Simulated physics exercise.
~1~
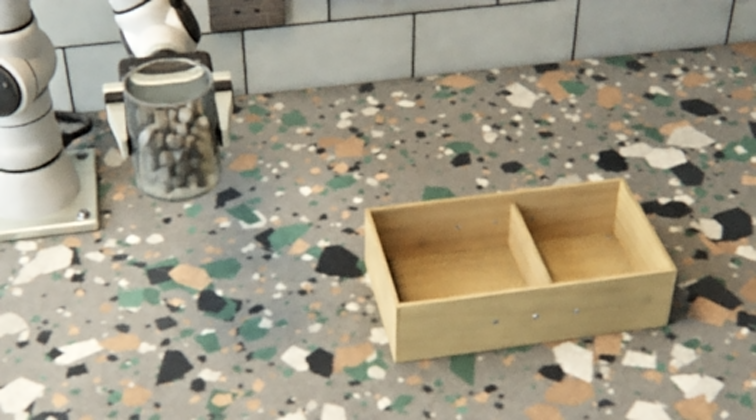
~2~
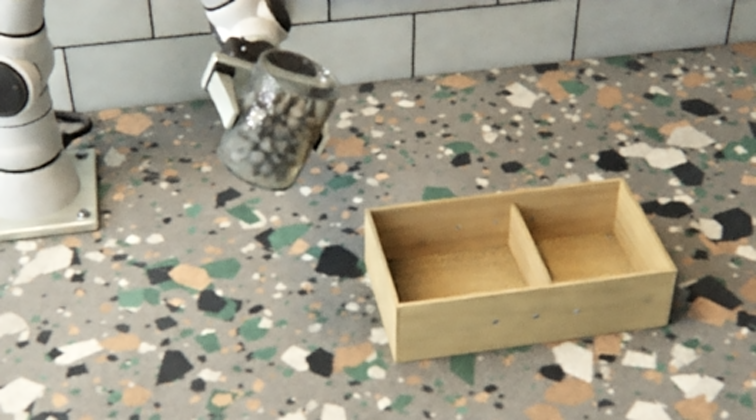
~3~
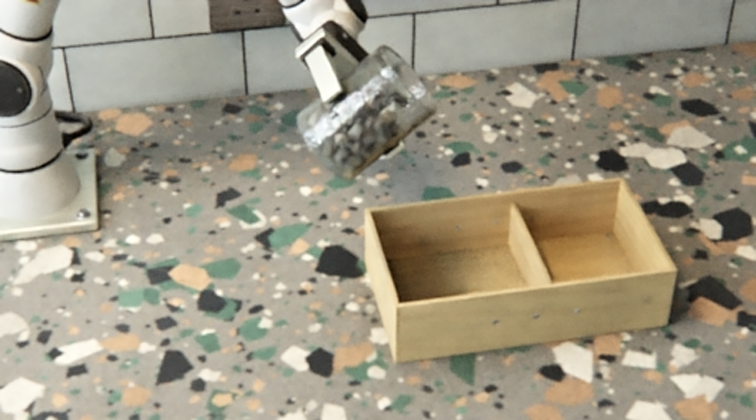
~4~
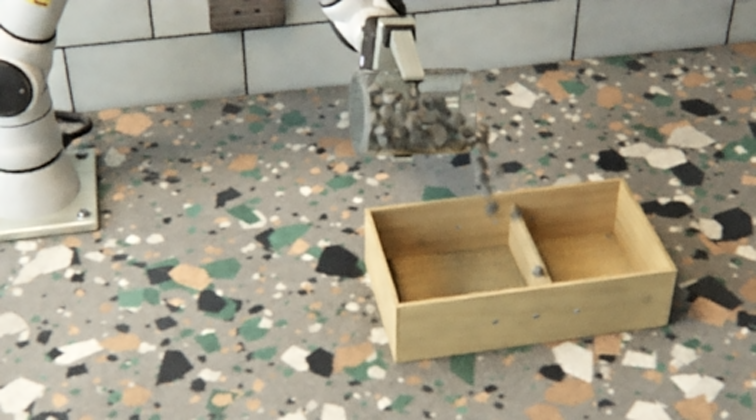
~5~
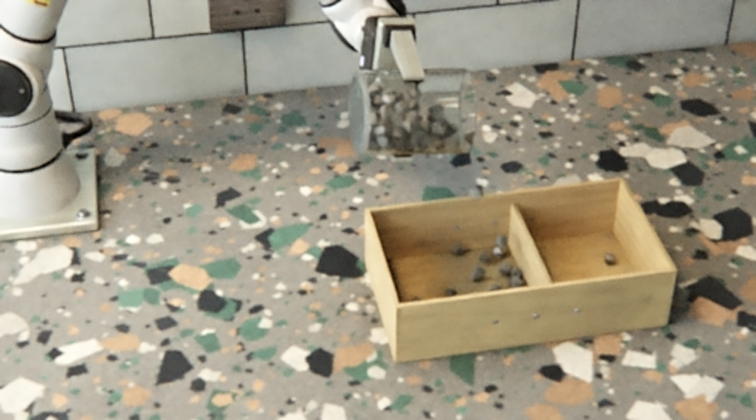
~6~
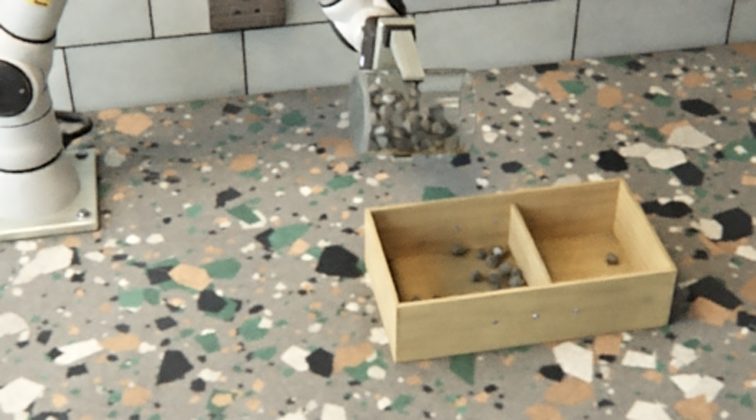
In the video, a white robot arm lifts a clear tumbler of gray pebbles, carries it right and tips it onto its side above a divided wooden box. Some pebbles spill out, mostly into the left compartment, and the tumbler stays tilted with most still inside.
